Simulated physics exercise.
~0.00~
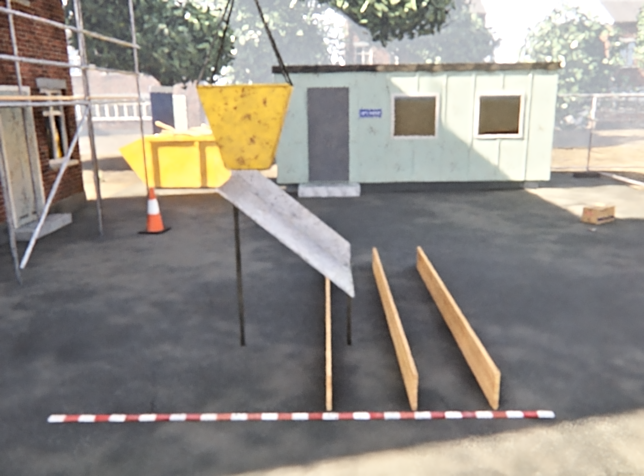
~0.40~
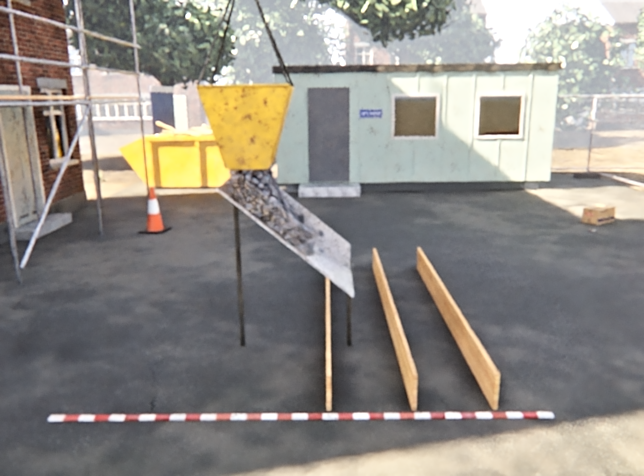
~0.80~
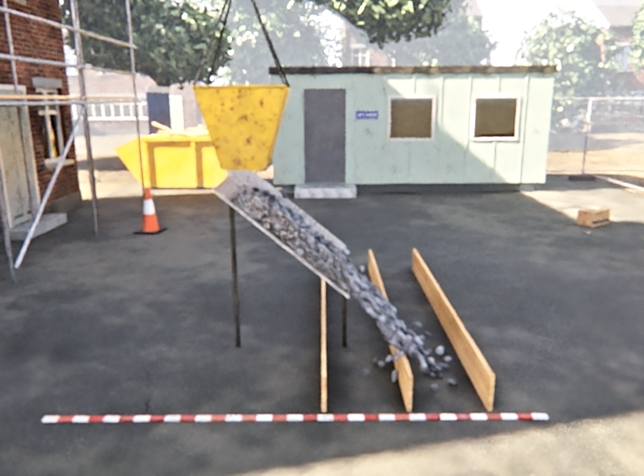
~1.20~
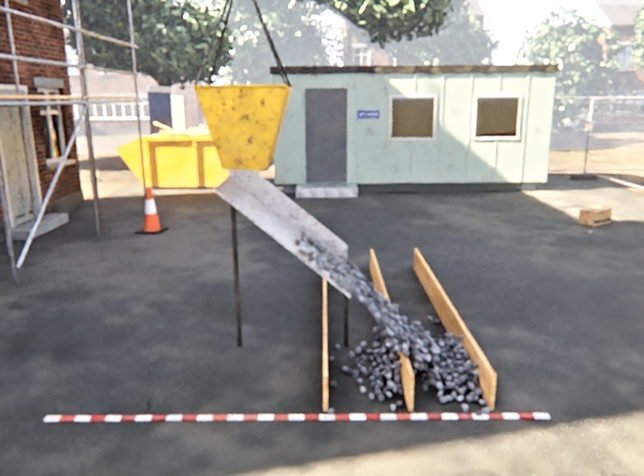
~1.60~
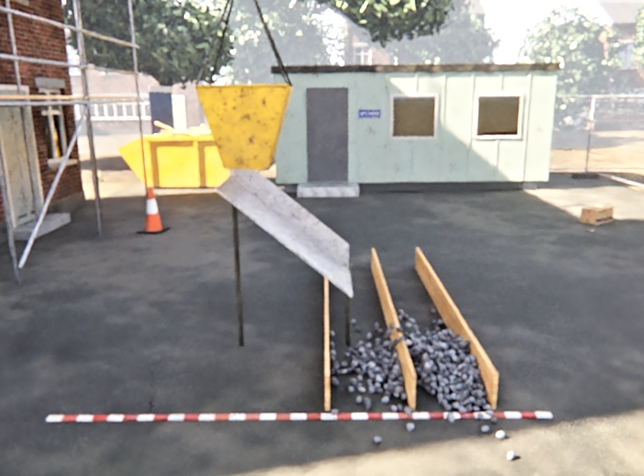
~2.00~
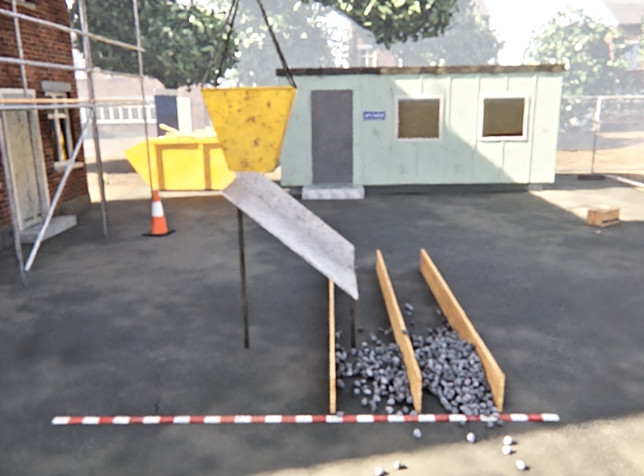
On a paved yard beside a brick building and a pale green cabin, a yellow skip hangs still above a sloping steel chute, with three upright wooden boards standing below it. Grey stones drop from the bottom of the skip and begin sliding down the chute to the right. They pour off its lower end towards the boards, spilling into both bays as the chute empties. A few stones roll out past the striped staff in front. At the end the stones lie heaped between the boards, with clearly more in the right bay than the left.
